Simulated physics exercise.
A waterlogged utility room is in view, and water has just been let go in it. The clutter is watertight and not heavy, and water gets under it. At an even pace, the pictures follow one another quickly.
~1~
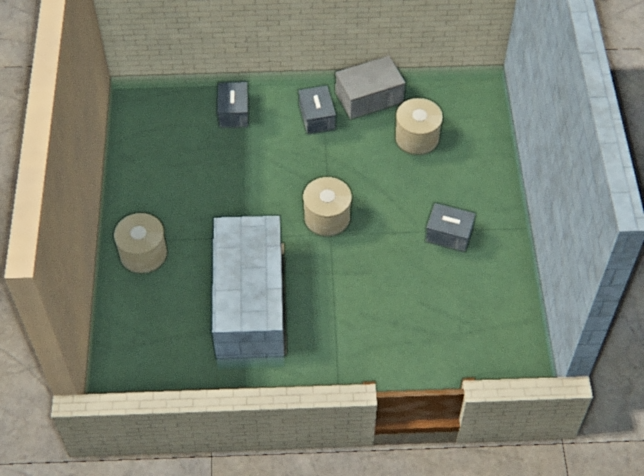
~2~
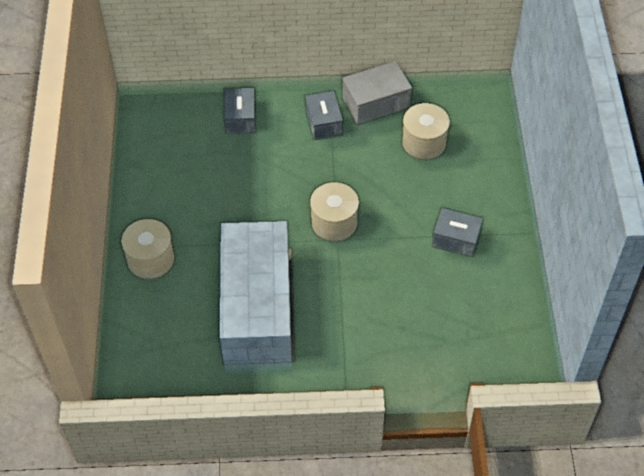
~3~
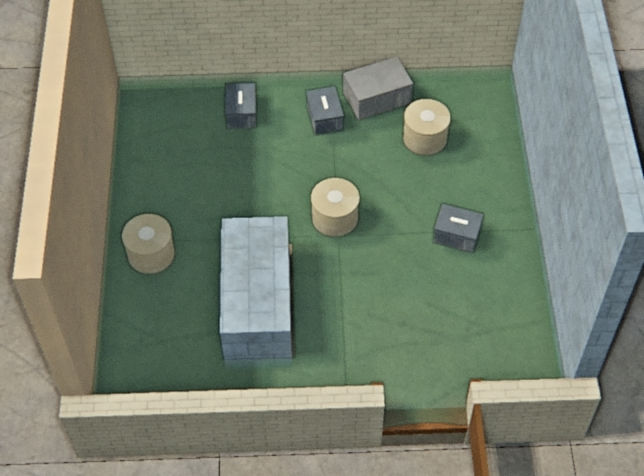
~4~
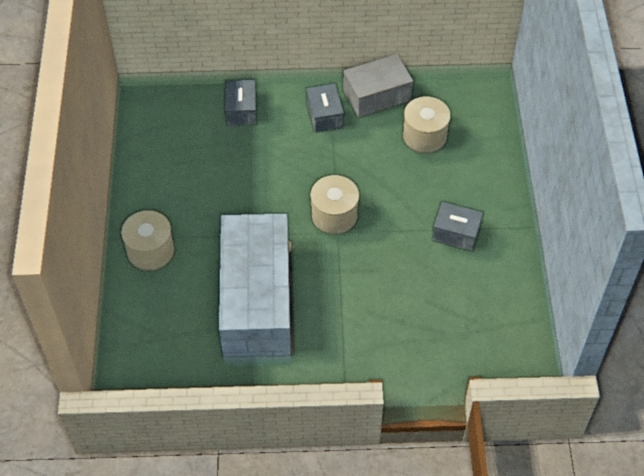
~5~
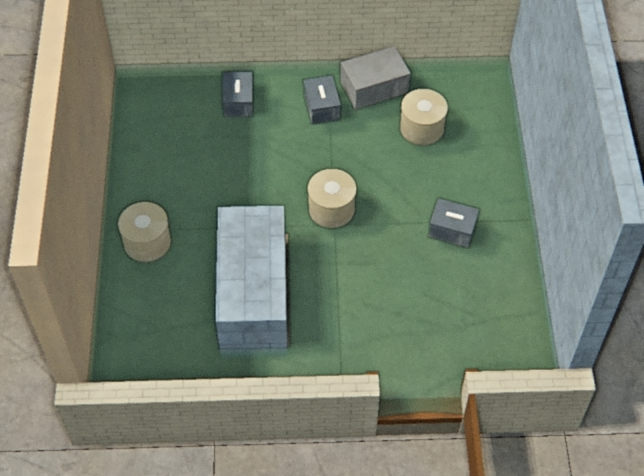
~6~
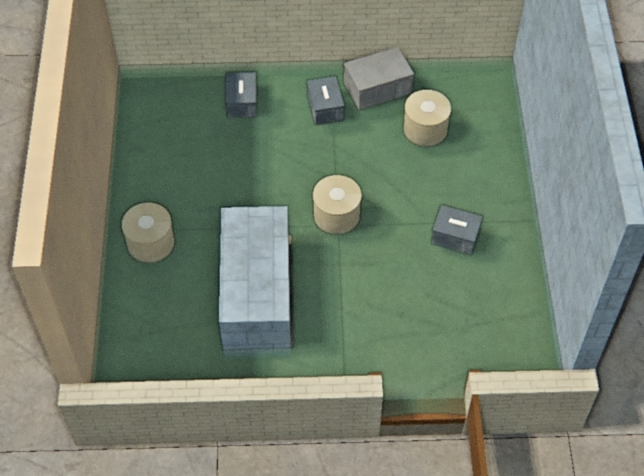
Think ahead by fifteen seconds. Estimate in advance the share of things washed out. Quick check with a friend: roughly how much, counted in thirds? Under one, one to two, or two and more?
The share will most likely be below one third.
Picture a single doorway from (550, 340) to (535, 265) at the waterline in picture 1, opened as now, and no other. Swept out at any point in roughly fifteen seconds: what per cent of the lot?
Roughly 10 in a hundred.
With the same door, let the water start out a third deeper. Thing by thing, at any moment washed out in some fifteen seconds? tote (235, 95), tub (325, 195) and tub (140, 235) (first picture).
Going item by item, that's still there, then exited, then still there.
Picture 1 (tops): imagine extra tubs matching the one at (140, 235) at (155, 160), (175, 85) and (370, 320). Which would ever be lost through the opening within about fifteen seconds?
The first does not leave, the second does not leave, and the third leaves.
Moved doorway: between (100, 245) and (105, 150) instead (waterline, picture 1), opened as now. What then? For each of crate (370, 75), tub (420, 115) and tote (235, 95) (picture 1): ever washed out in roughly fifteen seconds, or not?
One by one, that's not lost, not lost, lost.
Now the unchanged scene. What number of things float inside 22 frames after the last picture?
6.
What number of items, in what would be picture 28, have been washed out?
All told, it is 1.
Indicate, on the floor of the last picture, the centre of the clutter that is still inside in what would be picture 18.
Average floor point: Approx. (349, 198).
A moment on, 0 of 7 are out; 7 afloat.
Next, 0 of 7 are out; 7 afloat.
Later, 1 of 7 are out; 6 afloat.
In the end, 2 of 7 are out; 5 afloat.
